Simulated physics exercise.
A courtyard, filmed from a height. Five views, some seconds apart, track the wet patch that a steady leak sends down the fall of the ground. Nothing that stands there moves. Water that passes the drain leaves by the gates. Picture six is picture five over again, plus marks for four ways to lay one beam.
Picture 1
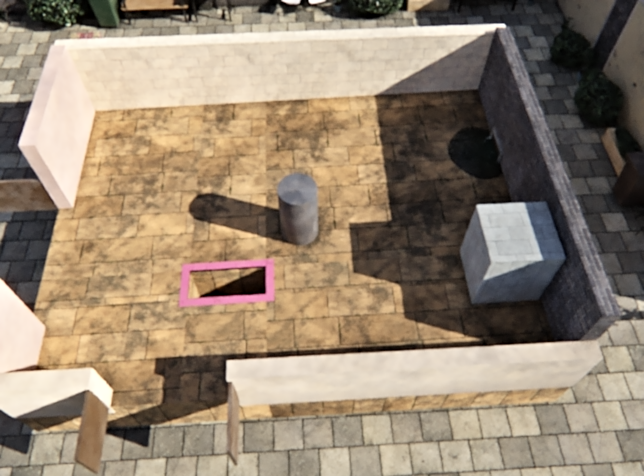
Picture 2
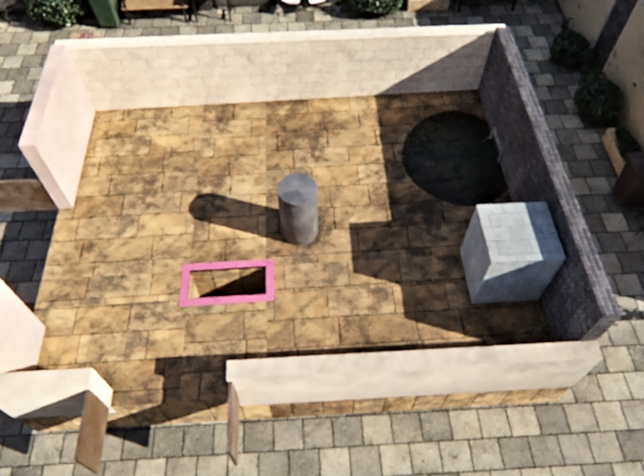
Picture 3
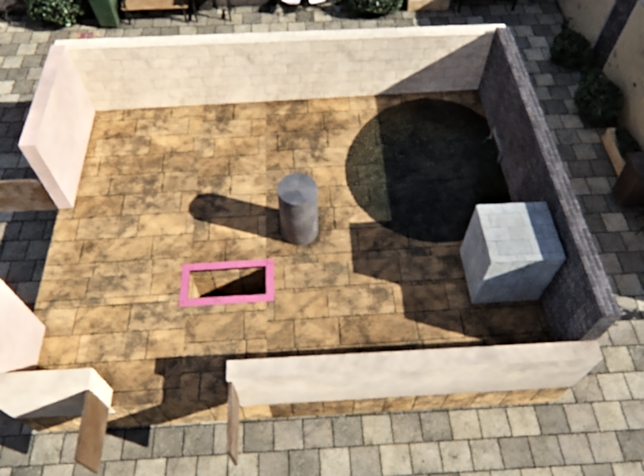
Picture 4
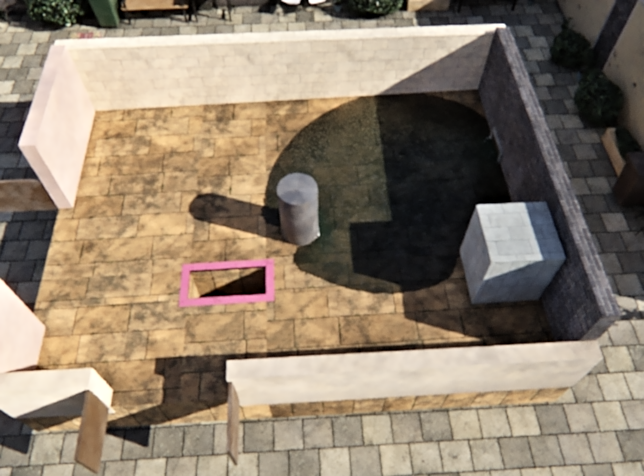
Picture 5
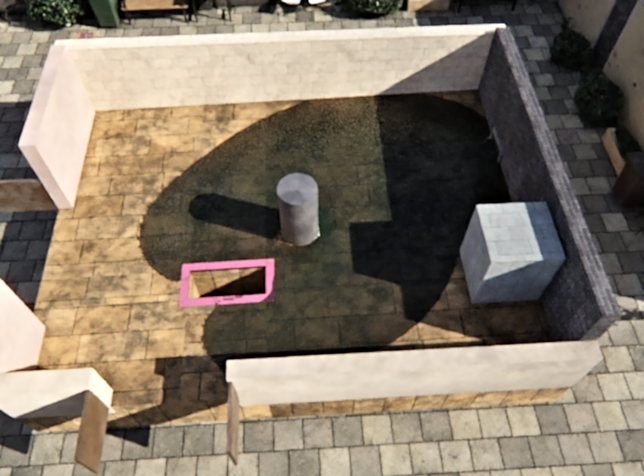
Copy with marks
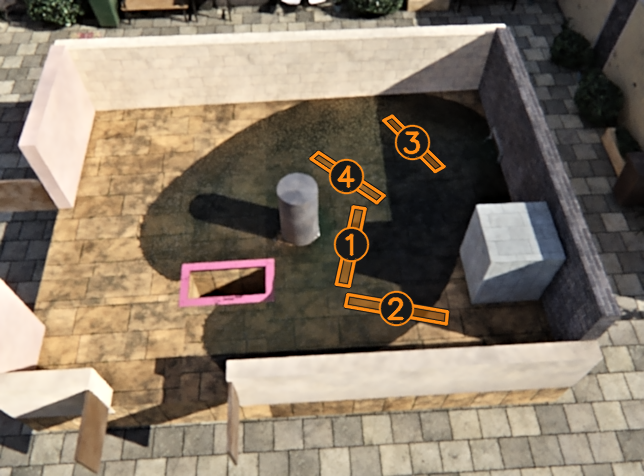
Dark water spread from the right wall across the tan paved yard, passing beside the white block and around the gray post, then reached the pink-edged drain and began going in.
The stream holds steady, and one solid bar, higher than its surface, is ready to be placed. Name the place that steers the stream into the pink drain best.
Take 2.
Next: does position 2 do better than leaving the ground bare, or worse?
It is better.
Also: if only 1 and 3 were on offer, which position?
Position 3.
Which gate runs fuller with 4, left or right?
The left one.
On the marked copy, 1 from (342, 285) to (359, 207); 2 from (346, 300) to (446, 317); 3 from (387, 118) to (439, 169); 4 from (314, 155) to (380, 199).
For position 1, about 11 % of the stream runs into the pink drain, about 89 % out by the gates.
For position 2, about 27 % of the stream runs into the pink drain, about 73 % out by the gates.
For position 3, about 17 % of the stream runs into the pink drain, about 83 % out by the gates.
For position 4, about 14 % of the stream runs into the pink drain, about 85 % out by the gates.
